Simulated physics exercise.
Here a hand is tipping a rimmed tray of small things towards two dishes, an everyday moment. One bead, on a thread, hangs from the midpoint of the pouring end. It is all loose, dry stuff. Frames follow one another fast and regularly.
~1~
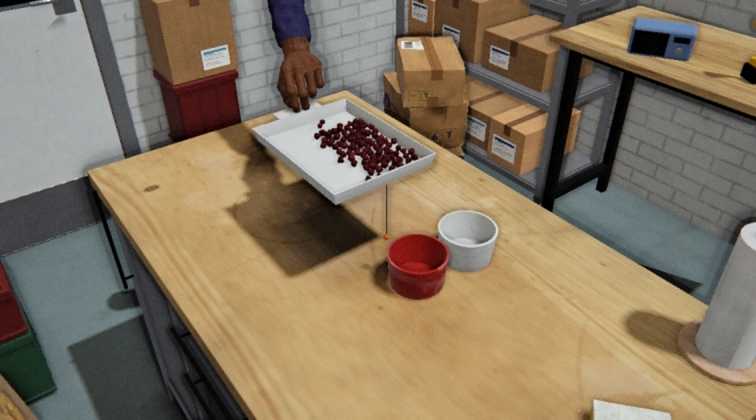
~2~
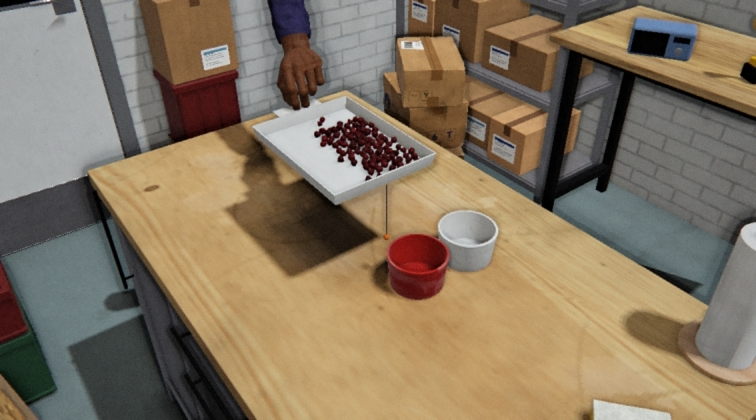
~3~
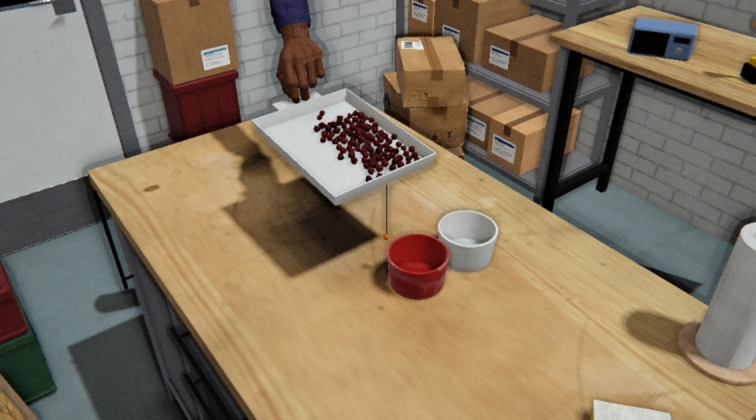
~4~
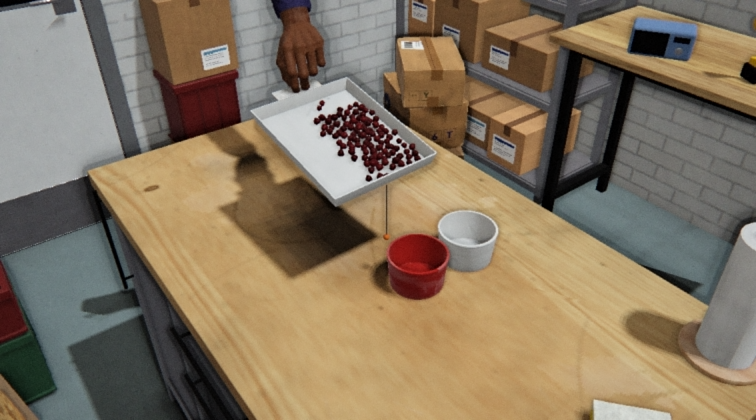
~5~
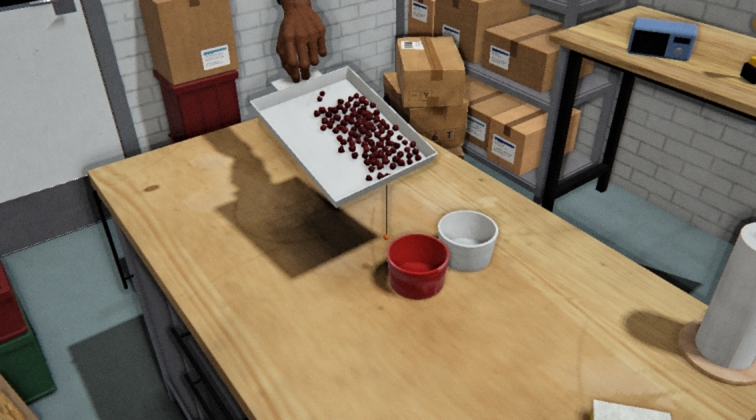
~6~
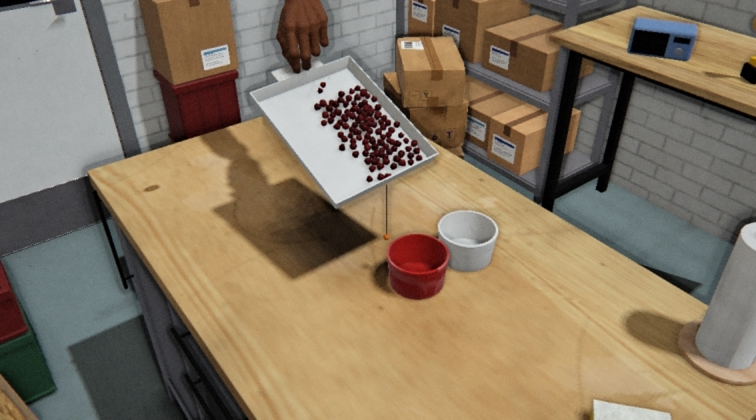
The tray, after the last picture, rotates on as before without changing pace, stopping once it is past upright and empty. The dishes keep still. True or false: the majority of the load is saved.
False.
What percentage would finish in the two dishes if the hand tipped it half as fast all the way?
That comes to about 30 in every hundred.
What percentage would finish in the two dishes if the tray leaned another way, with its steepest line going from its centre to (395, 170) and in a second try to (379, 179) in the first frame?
Around 60 percent for the first aim and around 50 percent for the second.
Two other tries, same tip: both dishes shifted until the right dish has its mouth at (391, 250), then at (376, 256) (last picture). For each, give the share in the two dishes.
It works out to 40 percent and then 40 percent.
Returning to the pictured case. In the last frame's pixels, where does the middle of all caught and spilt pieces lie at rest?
Close to (384, 307) in the last view.
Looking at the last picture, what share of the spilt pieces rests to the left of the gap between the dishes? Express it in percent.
About 80 percent of the spill.
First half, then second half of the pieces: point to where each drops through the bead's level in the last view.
The opening half passes (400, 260), the closing half (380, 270).
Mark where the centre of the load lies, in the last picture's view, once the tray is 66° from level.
Somewhere around pixel (379, 163) in the last picture.
Shortly afterwards, tray tipped steeply; all but a few on the tray; only a few in the left dish; only a few in the air.
Next, tray tipped past a quarter turn; the bulk on the tray; only a few in the left dish; a little outside both; a little in the air.
Some moments later, tray tipped past a quarter turn; near a quarter in the left dish; the bulk outside both.
In the end, tray tipped past a quarter turn; near a quarter in the left dish; none at all in the right dish; the bulk outside both.
